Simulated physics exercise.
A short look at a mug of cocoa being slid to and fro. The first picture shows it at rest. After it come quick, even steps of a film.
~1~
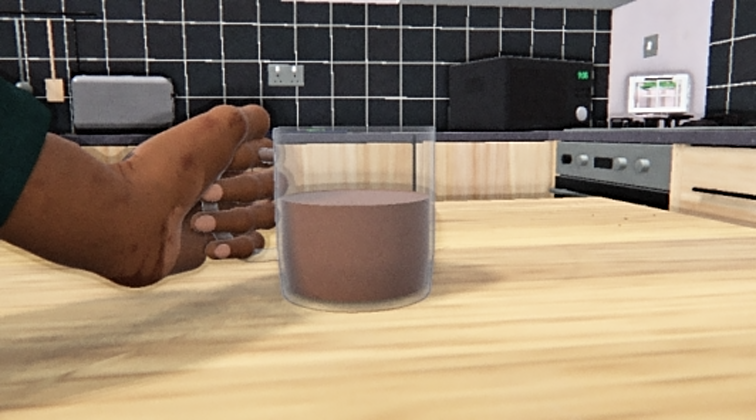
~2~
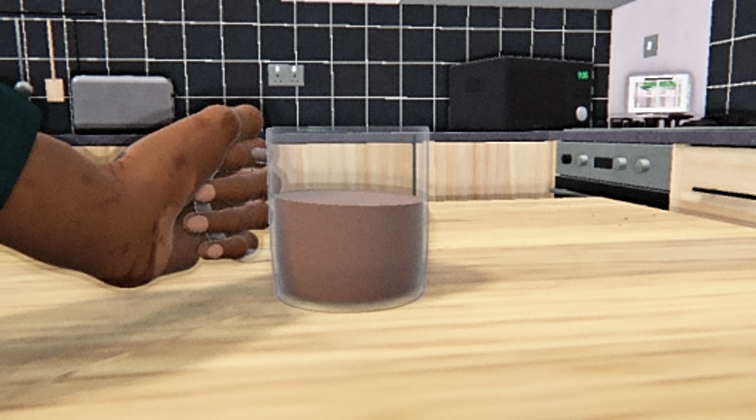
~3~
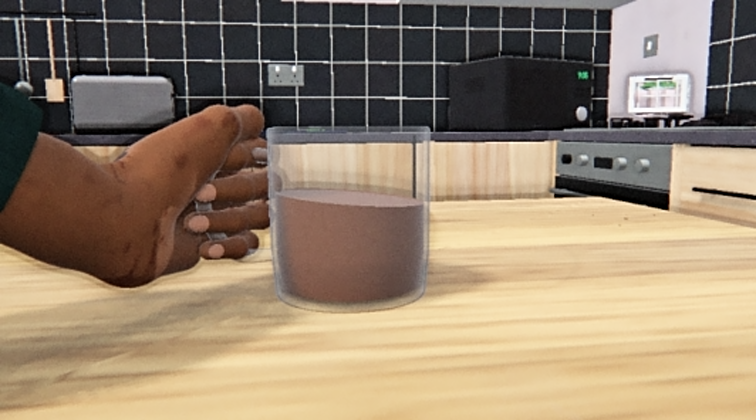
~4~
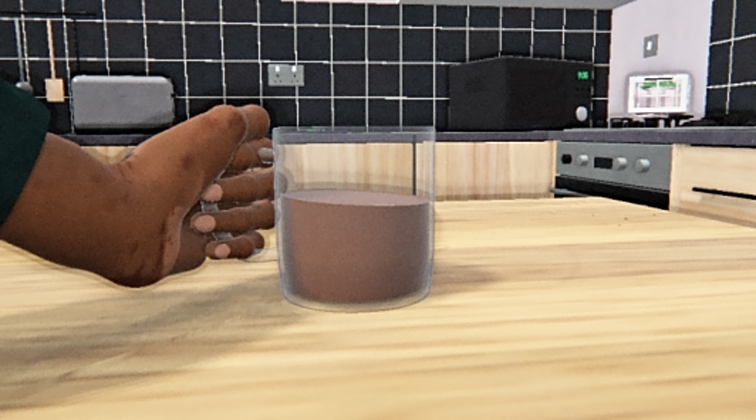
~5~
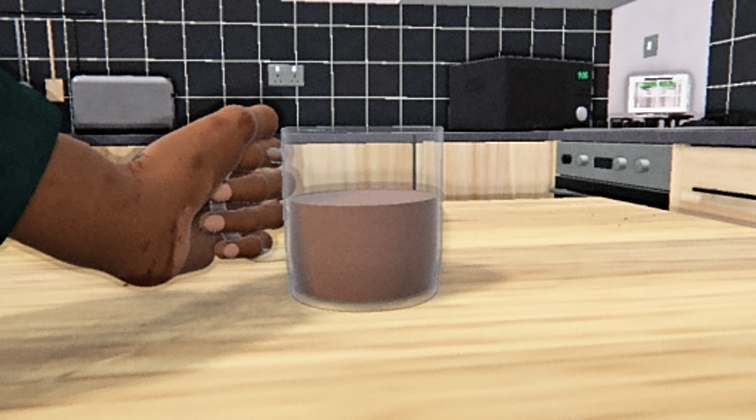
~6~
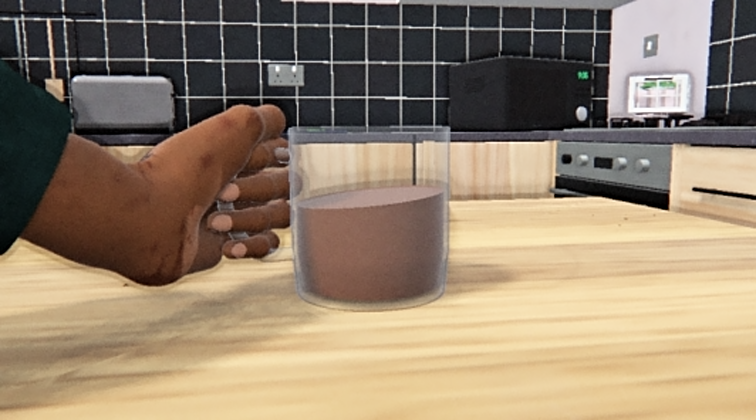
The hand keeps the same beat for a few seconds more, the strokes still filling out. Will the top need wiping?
At that beat the mug stays dry outside.
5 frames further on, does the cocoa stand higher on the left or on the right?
To the left.
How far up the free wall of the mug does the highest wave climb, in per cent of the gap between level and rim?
Close to 20 %.
Soon after, the highest wave so far stays far below the rim.
In the end, the highest wave so far stays far below the rim; nothing has left it.
